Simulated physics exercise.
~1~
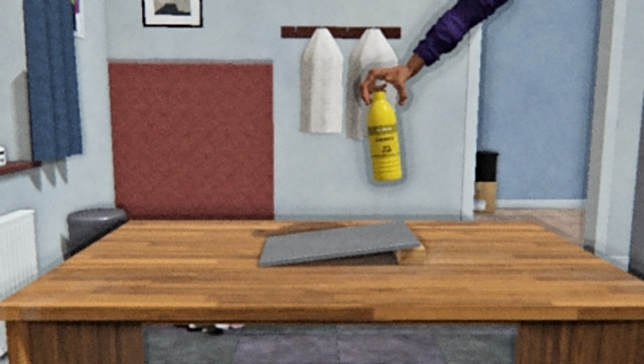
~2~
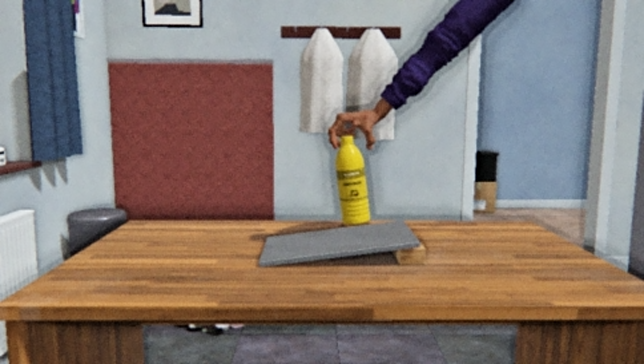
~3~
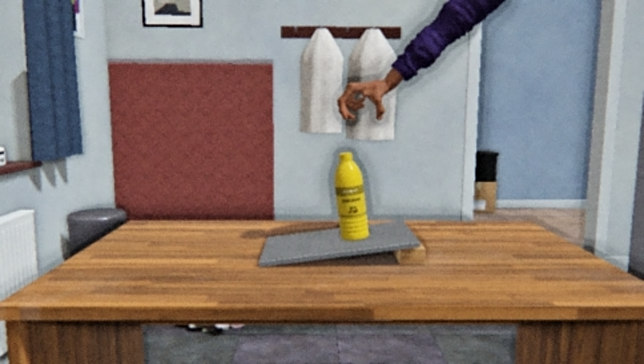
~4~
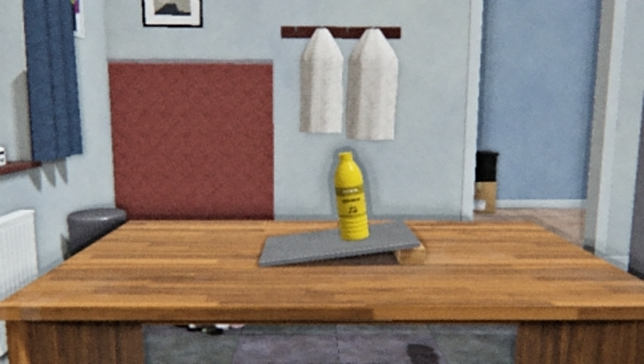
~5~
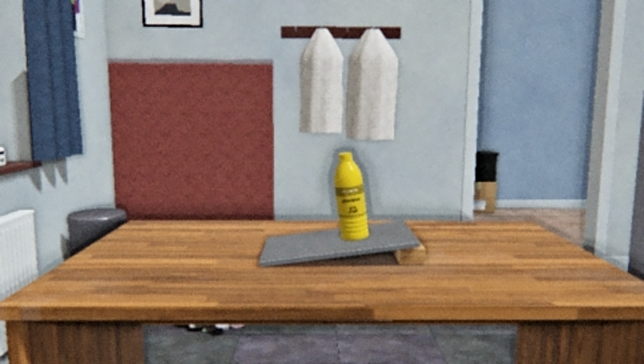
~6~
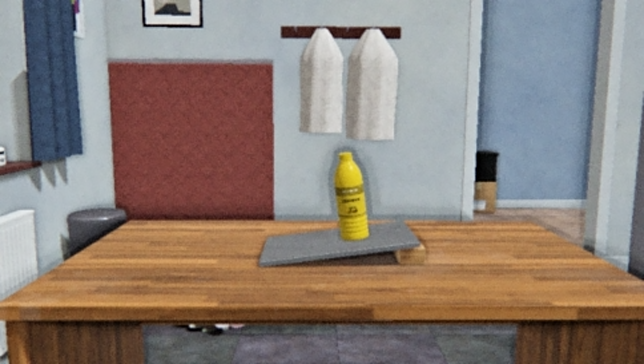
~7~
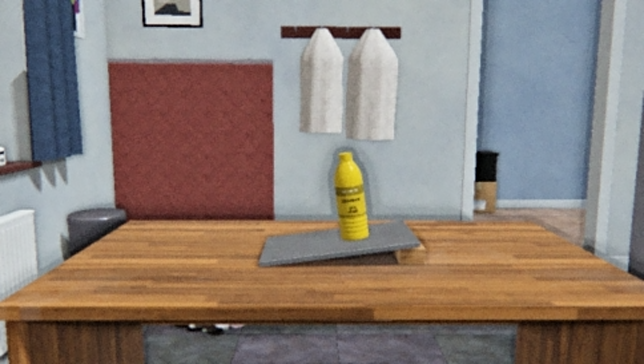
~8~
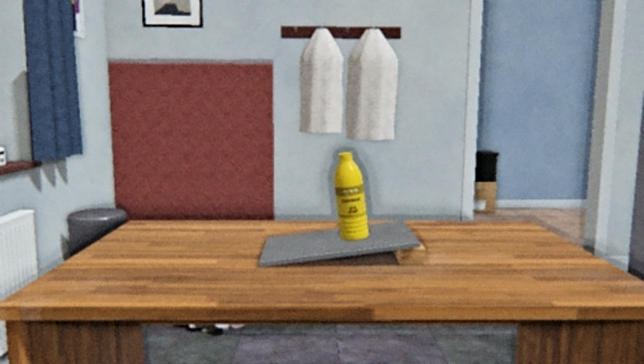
To begin with, a hand in a purple sleeve holds a yellow bottle above a wooden table, where a grey board lies at a slight slope, propped up by a small wooden piece at its right end. The hand carries the bottle left and down, keeping it upright, until it is close to the board. It sets the bottle on the sloping surface, lets go and draws back. The arm then leaves the view. The bottle neither tips nor slides, and it ends still standing on the motionless board.
